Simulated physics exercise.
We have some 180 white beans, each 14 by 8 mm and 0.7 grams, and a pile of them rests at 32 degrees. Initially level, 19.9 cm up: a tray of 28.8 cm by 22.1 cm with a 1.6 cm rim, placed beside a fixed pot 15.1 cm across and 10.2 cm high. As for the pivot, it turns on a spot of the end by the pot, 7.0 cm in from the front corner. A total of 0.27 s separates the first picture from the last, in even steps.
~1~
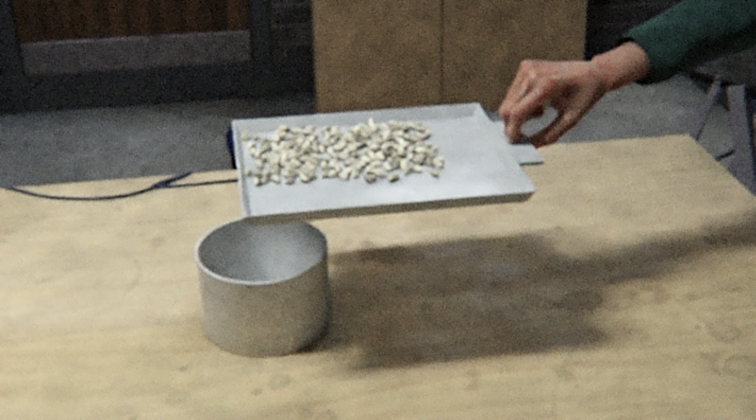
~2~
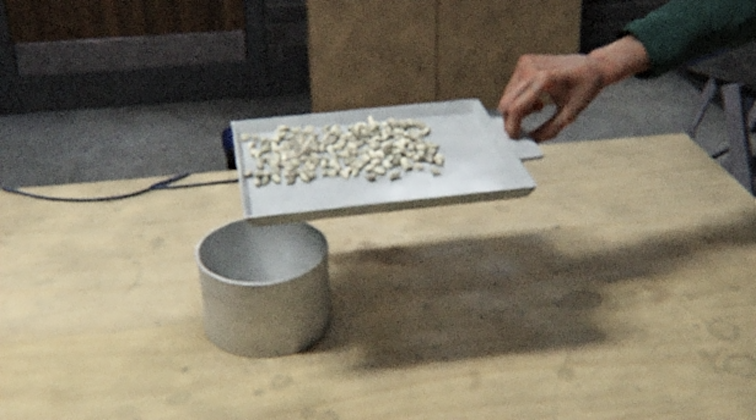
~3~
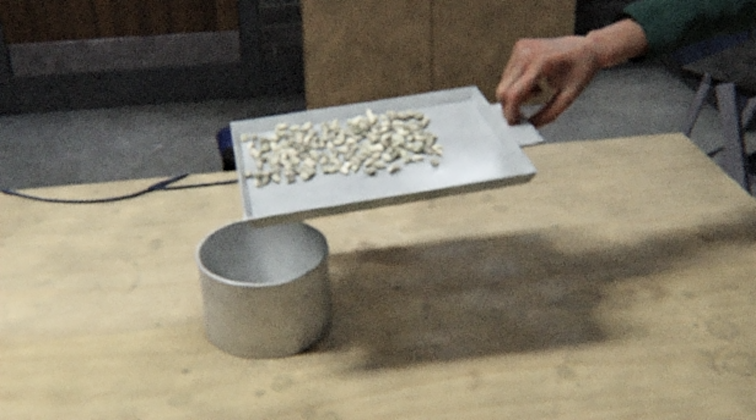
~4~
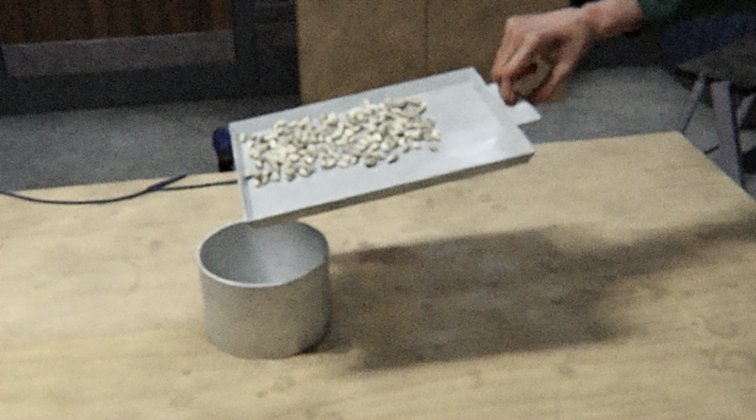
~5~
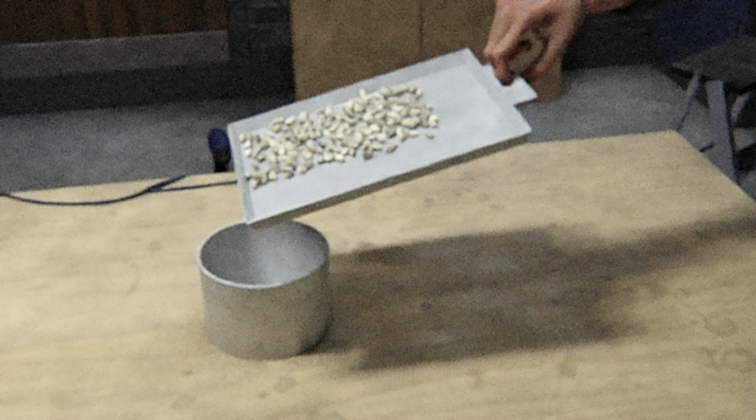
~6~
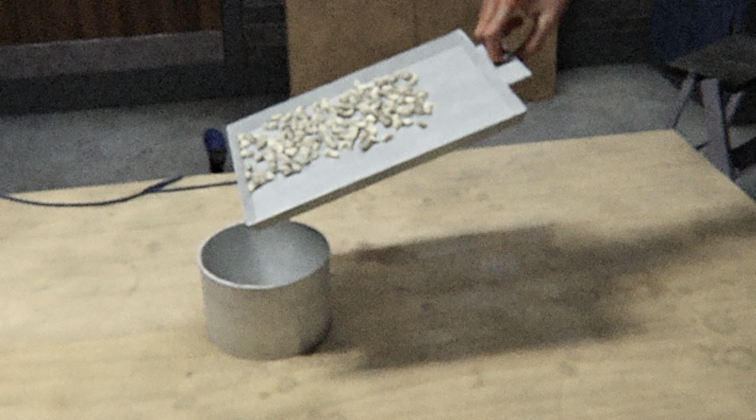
The footage shows a hand holding the right end of a pale tray of white beans above a wooden table, steadily raising that end so the tray slopes down leftward over a grey metal pot, the beans staying bunched together.
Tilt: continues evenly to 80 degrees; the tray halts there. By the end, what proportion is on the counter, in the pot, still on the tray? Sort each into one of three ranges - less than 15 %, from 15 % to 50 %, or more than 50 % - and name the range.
Ranges: Counter: More than 50 %; pot: From 15 % to 50 %; tray: Less than 15 %.
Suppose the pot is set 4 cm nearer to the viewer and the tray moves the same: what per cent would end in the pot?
I'd put it at around 30 per cent.
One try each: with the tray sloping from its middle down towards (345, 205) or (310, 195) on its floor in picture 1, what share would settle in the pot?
Some 0 and 0 per cent.
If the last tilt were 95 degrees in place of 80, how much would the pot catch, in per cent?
In that case some 30 per cent.
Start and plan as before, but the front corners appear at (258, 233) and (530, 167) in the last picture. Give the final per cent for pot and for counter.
Split: Pot = 0, counter = 100.
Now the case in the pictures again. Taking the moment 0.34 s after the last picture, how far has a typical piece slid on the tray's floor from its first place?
I'd say close to 7 centimetres.
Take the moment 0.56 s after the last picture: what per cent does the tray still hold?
Estimate: Near 50 in a hundred.
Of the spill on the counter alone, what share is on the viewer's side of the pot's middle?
Near 50 in a hundred.
Then, 0.34 s after the last picture, tilt 49 degrees; the tray holds 100 %, the pot 0 %.
Then, 0.56 s after the last picture, tilt 69 degrees; the tray holds 50 %, the pot 5 %.
Then, 0.90 s after the last picture, tilt 80 degrees; the tray holds 5 %, the pot 30 %.
In the end, counter 65 %, pot 30 %, tray 0 %.
